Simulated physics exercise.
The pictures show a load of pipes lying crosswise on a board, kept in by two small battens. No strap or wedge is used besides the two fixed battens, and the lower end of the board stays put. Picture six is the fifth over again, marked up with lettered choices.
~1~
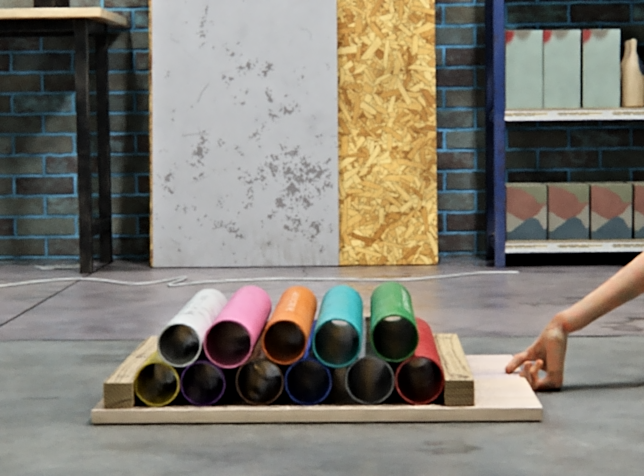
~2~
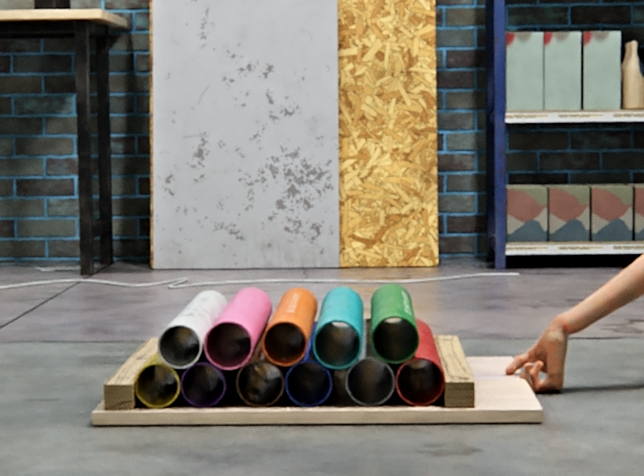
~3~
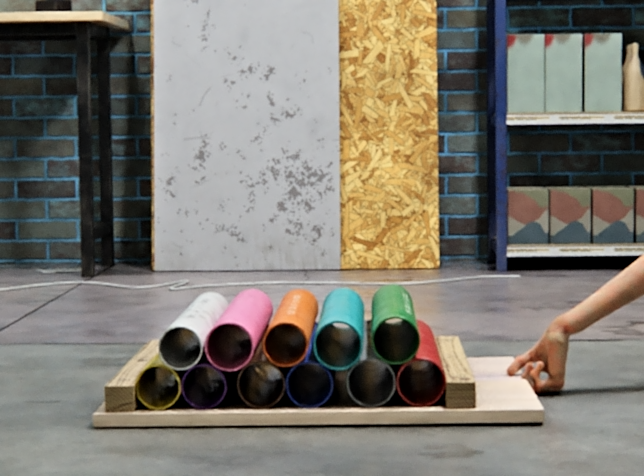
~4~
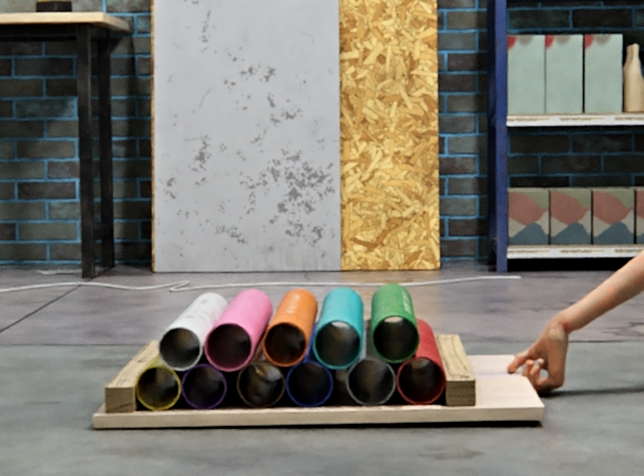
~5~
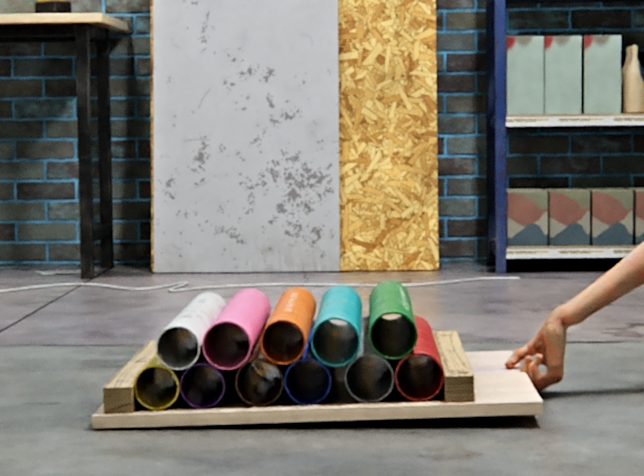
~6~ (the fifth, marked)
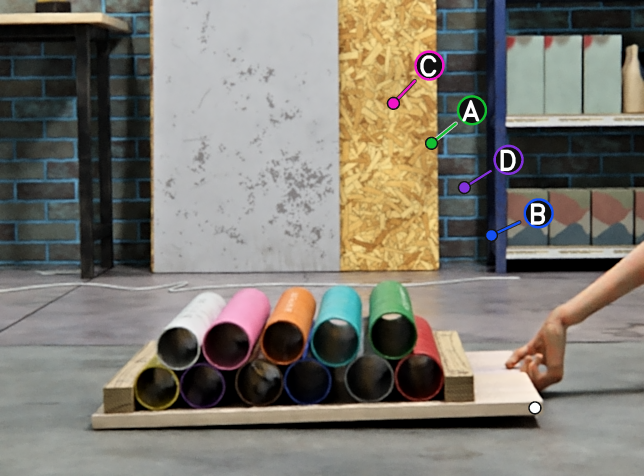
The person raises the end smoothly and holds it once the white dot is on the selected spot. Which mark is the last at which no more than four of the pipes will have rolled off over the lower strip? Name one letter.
It can be raised to B.
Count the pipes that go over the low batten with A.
At A the number is five.
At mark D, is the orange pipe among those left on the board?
No, with D.
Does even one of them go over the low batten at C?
At C: Yes.
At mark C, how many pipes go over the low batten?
It comes to five.
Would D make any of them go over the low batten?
Yes.
On the marked copy, A at (432, 144); B at (491, 235); C at (393, 103); D at (464, 187); the white dot at (535, 408).
Following B. Soon after the start, board at 16°.
Later, board at 25°.
In the end, board at 25°, one over the low batten (white).
As for the rest, A five over the low batten; C five over the low batten; D five over the low batten.
